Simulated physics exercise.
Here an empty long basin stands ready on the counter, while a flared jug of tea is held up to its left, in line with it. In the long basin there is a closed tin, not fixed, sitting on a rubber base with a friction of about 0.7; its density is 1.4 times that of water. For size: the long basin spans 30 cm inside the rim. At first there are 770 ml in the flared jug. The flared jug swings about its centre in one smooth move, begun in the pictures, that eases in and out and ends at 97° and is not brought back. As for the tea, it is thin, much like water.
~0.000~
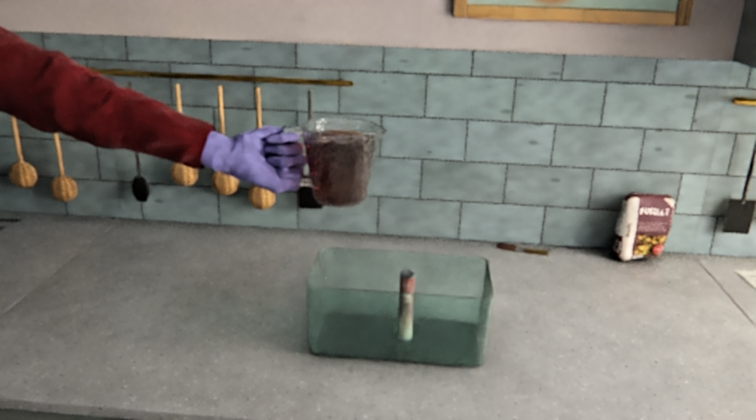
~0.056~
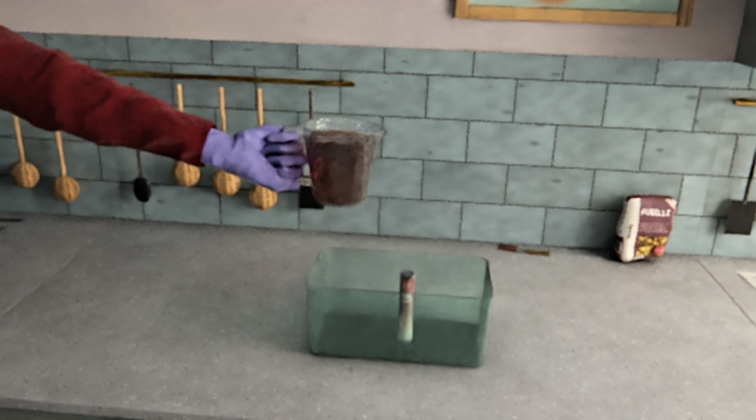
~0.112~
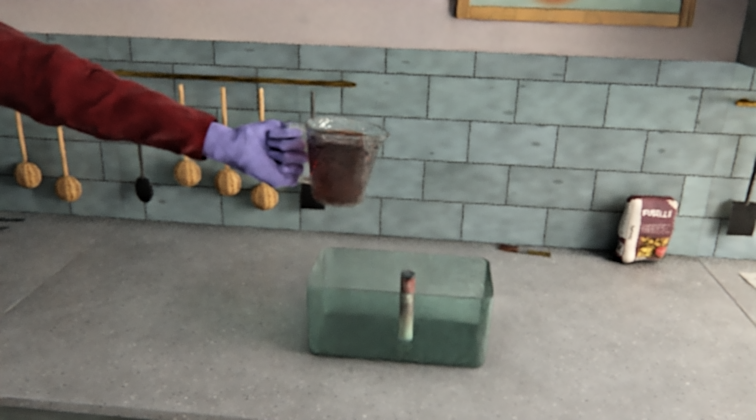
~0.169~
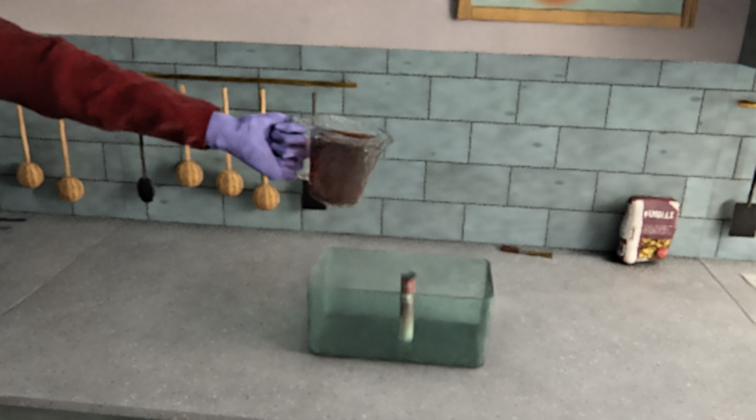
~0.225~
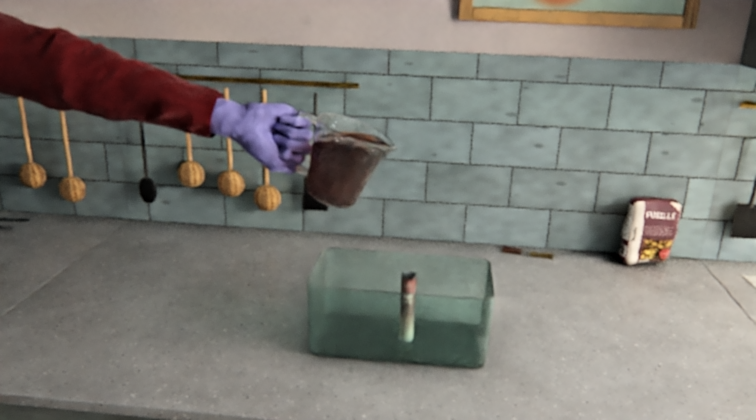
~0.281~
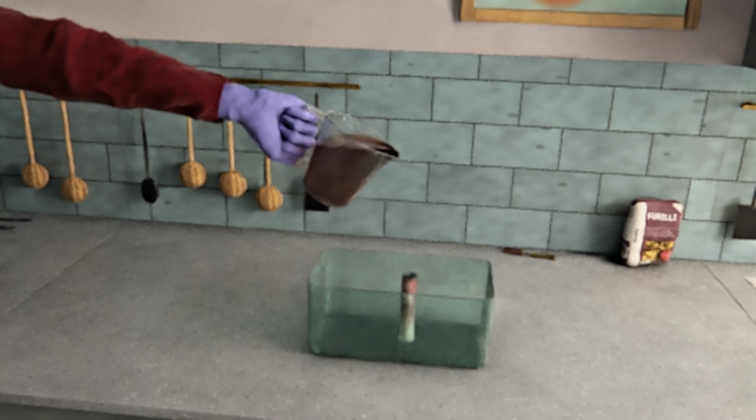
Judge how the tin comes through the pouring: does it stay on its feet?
Yes, I expect it to stay the right way up.
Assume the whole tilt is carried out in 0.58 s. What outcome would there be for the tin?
Outcome - the tin remains standing.
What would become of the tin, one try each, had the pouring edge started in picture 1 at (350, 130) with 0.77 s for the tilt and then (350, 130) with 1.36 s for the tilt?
Trial 1 - tin tips; trial 2 - tin tips.
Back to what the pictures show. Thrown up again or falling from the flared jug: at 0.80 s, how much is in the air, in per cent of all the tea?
Close to 22 per cent.
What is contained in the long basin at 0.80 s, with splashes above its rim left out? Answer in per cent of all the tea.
Near 62 per cent of the total.
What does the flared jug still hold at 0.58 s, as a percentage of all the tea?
About 58 per cent.
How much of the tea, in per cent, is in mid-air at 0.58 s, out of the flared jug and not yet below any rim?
Share: Roughly 30 per cent.
By 0.58 s the tilt is 83° and 58 per cent is still to pour; the tin stands where it began.
By 0.80 s the tilt is 97° and 15 per cent is still to pour; the tin stands where it began.
By 1.02 s the tilt is 97° and 2 per cent is still to pour; the tin stands where it began.
By 1.27 s the tilt is 97° and 0 per cent is still to pour; the tin stands where it began.
At rest the tin stands where it began.
